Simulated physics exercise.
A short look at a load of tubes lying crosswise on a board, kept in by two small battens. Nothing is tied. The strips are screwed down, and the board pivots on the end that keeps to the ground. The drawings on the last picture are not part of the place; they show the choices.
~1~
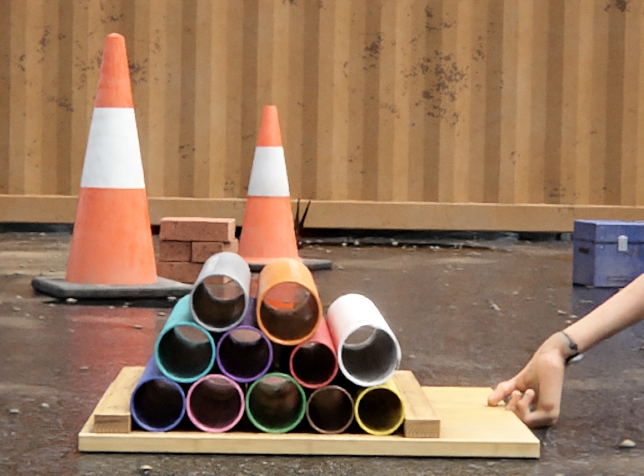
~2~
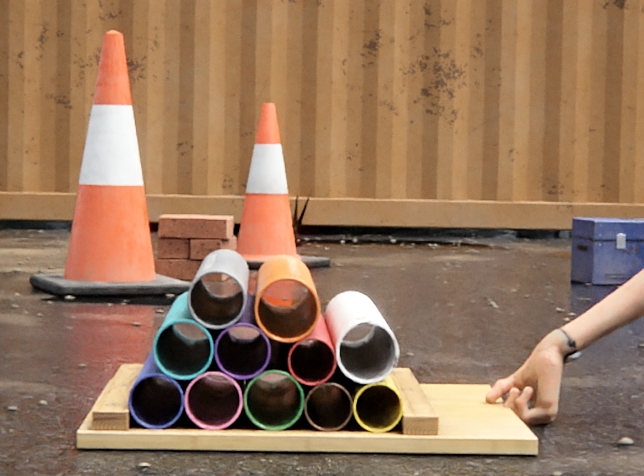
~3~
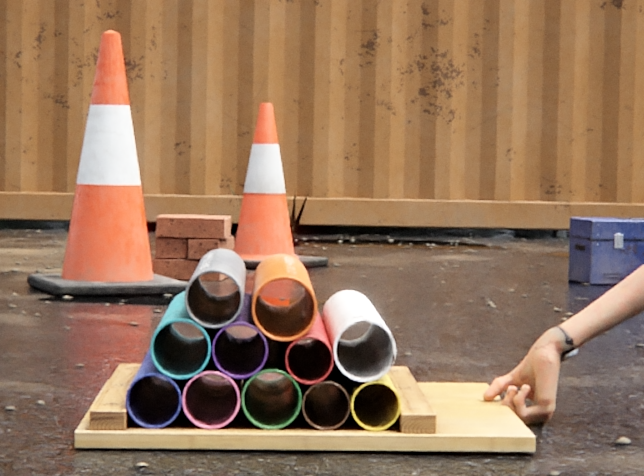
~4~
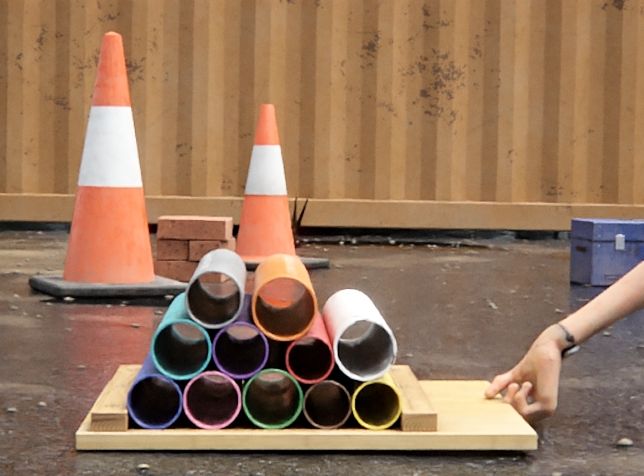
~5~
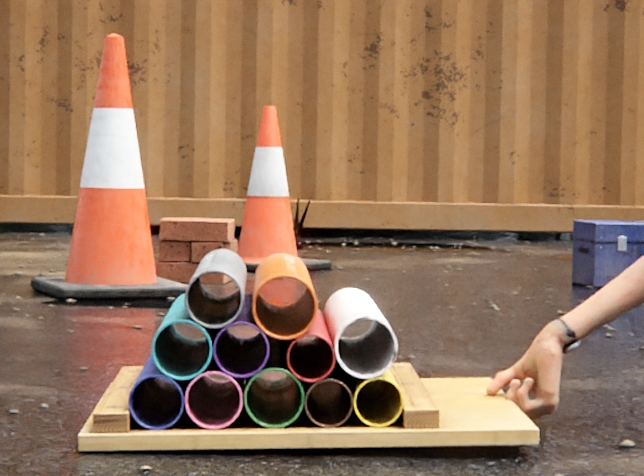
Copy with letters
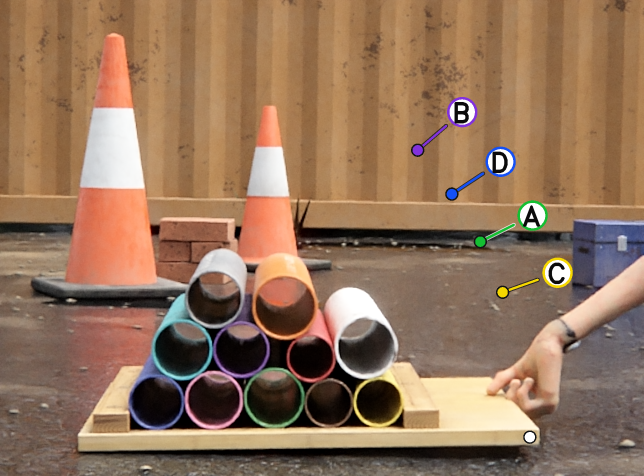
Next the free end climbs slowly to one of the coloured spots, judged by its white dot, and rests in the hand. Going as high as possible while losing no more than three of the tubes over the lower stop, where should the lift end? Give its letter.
C is the limit.
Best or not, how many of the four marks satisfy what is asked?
One of them.
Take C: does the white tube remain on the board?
Yes.
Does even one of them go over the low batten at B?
Yes.
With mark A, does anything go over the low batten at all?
Yes.
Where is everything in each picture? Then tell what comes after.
The first frame shows turquoise tube (185, 352); purple tube (244, 354); orange tube (289, 313).
The second frame shows orange tube (287, 310); grey tube (217, 300).
The third frame shows board (302, 403); pink tube (211, 400).
The fourth frame shows board (303, 403); blue tube (155, 401); pink tube (212, 400).
The fifth frame shows board (305, 402); blue tube (156, 402); pink tube (214, 400).
On the copy, A at (480, 241); B at (417, 150); C at (503, 292); D at (452, 194); the white dot at (530, 437).
On C. First, board at 14°.
Then, board at 20°.
Finally, board at 20°, none over the low batten.
By contrast, A four over the low batten (turquoise, purple, orange, grey); B six over the low batten; D six over the low batten.
